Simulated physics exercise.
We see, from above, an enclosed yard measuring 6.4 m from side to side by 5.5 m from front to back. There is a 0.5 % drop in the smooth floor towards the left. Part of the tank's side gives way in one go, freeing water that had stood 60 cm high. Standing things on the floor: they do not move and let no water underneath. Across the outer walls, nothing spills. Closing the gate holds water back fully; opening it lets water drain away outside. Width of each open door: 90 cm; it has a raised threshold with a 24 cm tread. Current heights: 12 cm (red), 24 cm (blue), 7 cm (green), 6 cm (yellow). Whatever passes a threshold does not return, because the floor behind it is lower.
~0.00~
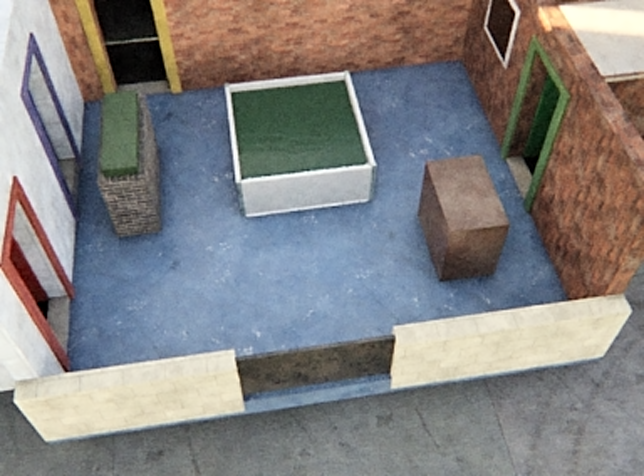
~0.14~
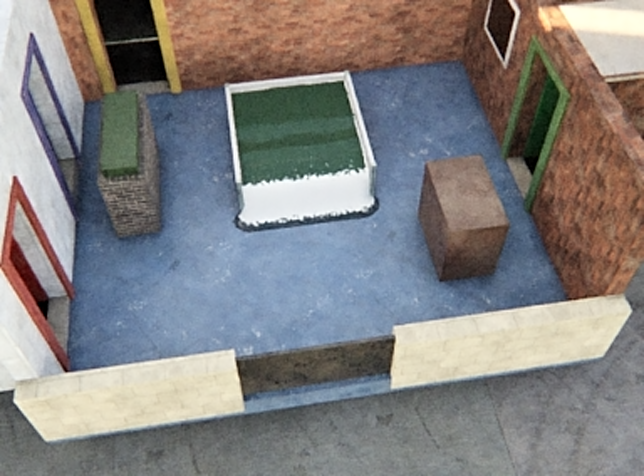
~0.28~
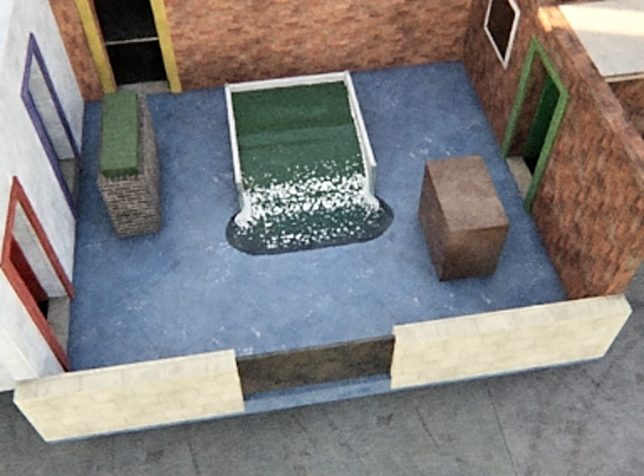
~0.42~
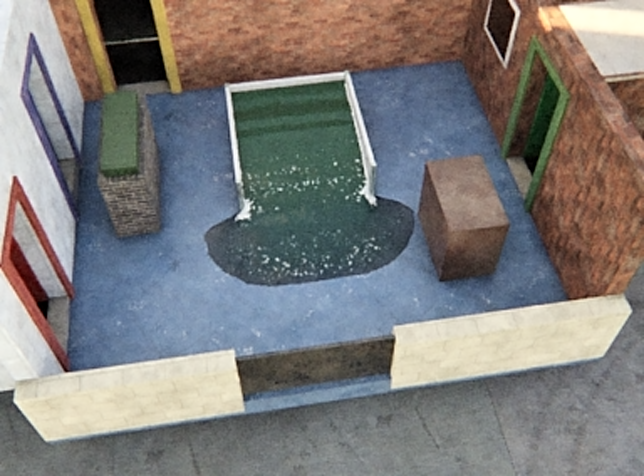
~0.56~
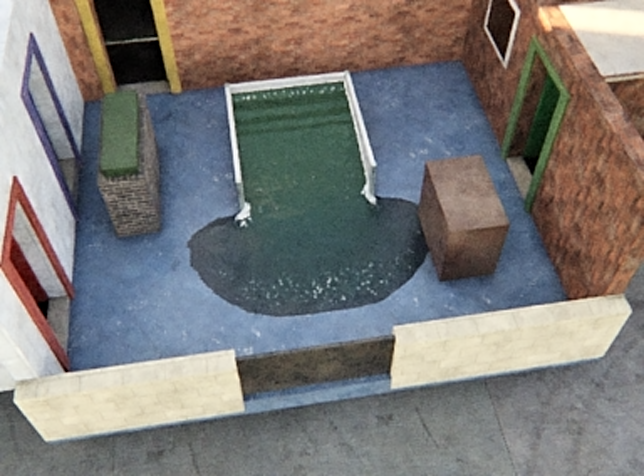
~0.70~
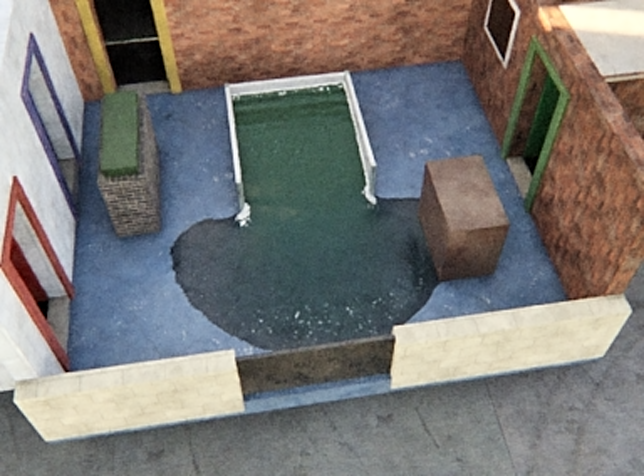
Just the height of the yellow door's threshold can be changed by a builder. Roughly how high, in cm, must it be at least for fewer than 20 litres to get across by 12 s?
Roughly 7.5 cm is just enough.
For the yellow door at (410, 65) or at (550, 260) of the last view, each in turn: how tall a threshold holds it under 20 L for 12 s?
7.0 and 12.5 cm.
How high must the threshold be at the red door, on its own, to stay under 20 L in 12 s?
The red door needs around 16 cm.
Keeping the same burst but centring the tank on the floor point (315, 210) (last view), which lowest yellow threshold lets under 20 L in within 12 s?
You'd need some 8.5 cm.
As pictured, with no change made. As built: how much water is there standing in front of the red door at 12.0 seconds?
Depth: Near 7.0 cm.
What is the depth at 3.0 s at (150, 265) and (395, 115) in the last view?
1 and 0 cm.
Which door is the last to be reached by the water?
The yellow one comes last.
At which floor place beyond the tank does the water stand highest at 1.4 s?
Around (321, 371).
After 1.4 s water covers 35 % of the floor, deepest (34 cm) near (321, 371); it has not reached the yellow door.
After 3.0 s water covers 45 % of the floor, deepest (33 cm) near (64, 410); it has not reached the yellow door.
After 12.0 s water covers 100 % of the floor, deepest (10 cm) near (165, 184); 9 cm at the yellow door, 38 litres in over its 6 cm threshold.
At the yellow door as built, the water arrived by 4.8 s and peaked near 10 cm at 6.6 s.
Run again over the same 12 s with other heights there, 26 litres in over 7 cm, 10 litres over 9 cm. The limit of 20 litres is kept from about 7.5 cm up.
